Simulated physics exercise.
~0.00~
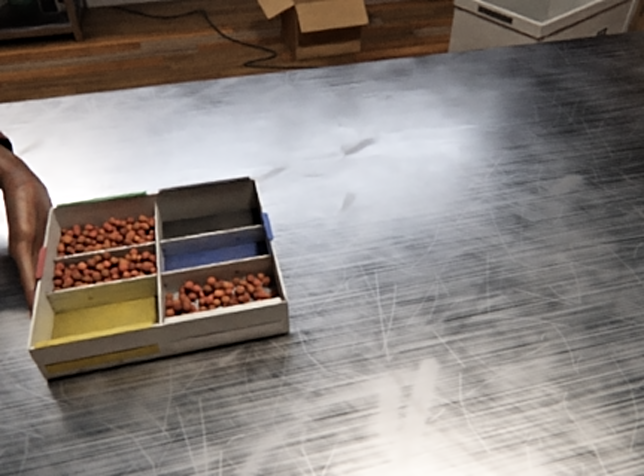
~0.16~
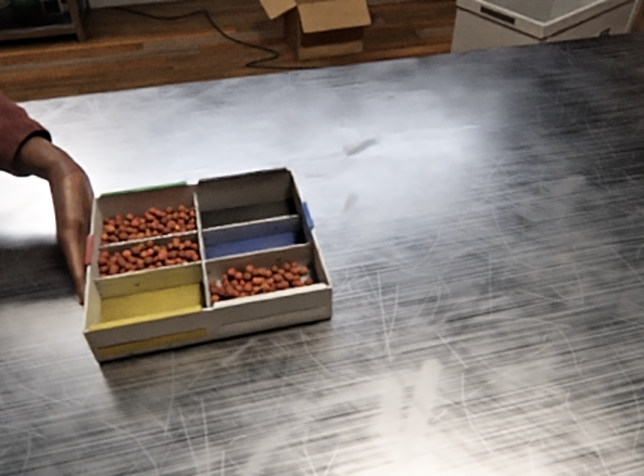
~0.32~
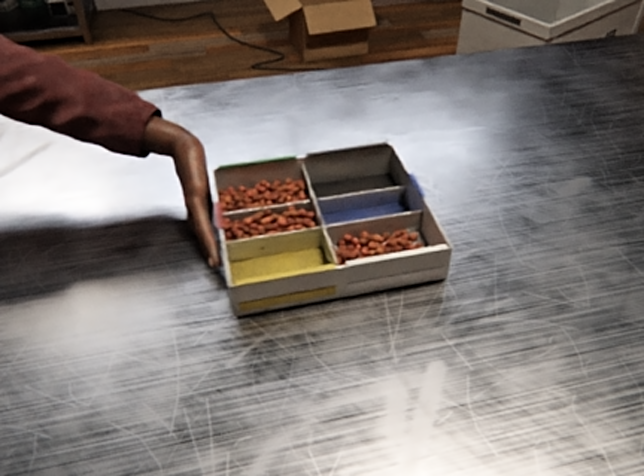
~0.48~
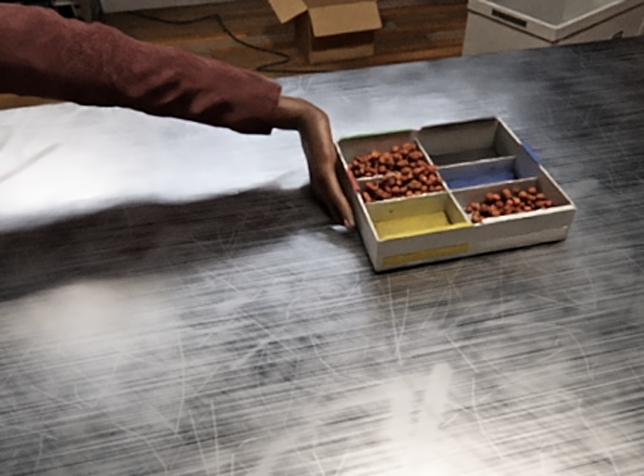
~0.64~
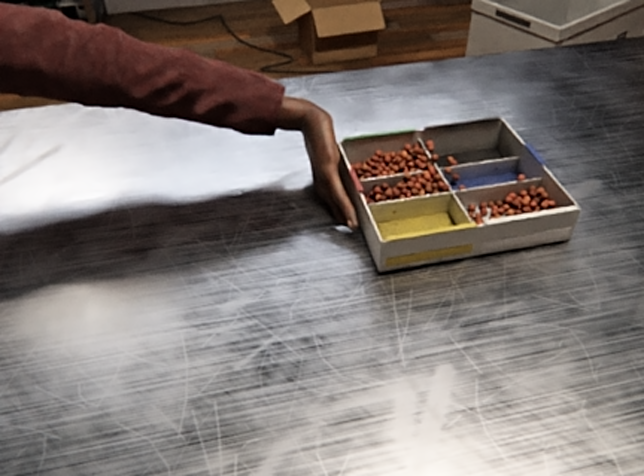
The footage shows a hand pushing a shallow divided tray of small reddish-brown pellets rightward across a scratched, shiny tabletop. The tray then comes to a stop with the hand still at its left side, and a few pellets scatter into neighbouring compartments while most remain in place.
